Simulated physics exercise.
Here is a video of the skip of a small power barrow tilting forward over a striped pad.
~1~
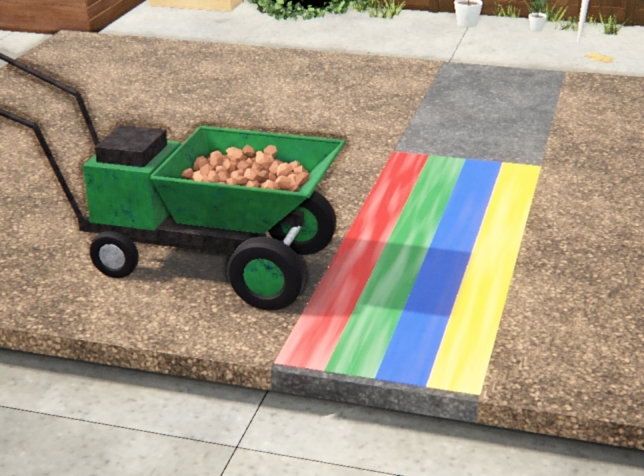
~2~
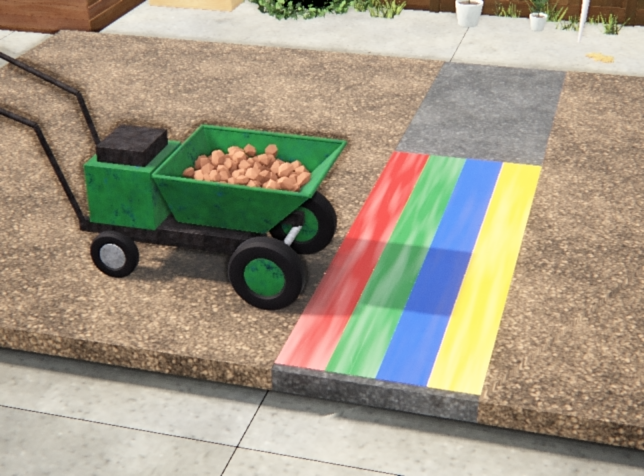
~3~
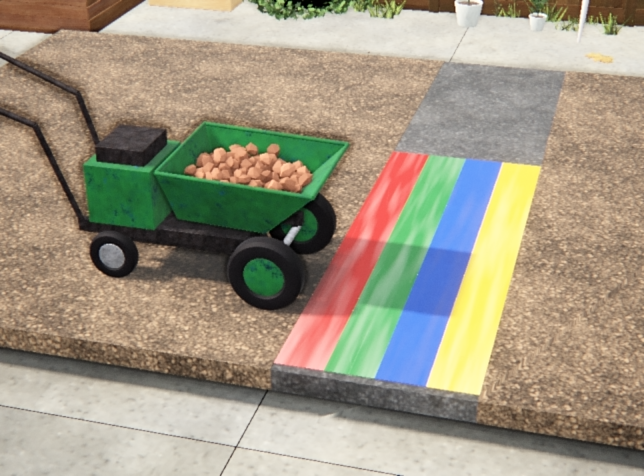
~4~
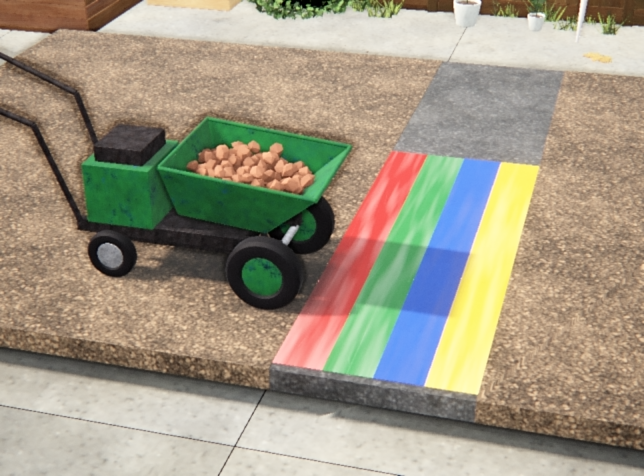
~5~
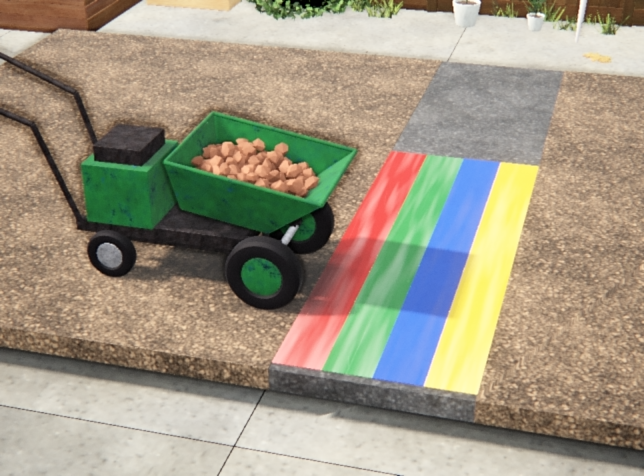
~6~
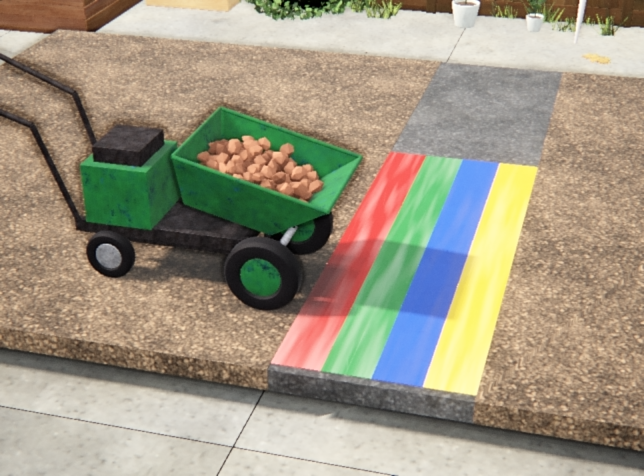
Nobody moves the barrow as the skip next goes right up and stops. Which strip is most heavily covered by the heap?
The blue strip.
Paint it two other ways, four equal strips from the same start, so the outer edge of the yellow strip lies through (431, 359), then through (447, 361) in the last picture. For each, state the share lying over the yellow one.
About 20 and 20 per cent.
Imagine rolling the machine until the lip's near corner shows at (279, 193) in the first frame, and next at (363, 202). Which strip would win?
The first try: The green strip. The second: Yellow.
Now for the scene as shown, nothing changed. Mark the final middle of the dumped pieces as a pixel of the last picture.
Close to (421, 294), more or less.
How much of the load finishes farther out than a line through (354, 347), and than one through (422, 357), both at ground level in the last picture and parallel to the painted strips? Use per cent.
Close to 80 per cent, then close to 20 per cent.
Just after the last frame, skip tipped steeply; every one in the skip.
A moment on, skip tipped right over; the larger part in the skip; about a tenth over the green strip; about a tenth over the blue strip.
Further on, skip tipped right over; roughly a quarter in the skip; roughly a quarter over the green strip; roughly a third over the blue strip; about a tenth over the yellow strip; just a few off the paint.
When it is over, skip tipped right over; roughly a quarter in the skip; not one over the red strip; roughly a quarter over the green strip; roughly a third over the blue strip; about a tenth over the yellow strip; just a few off the paint.
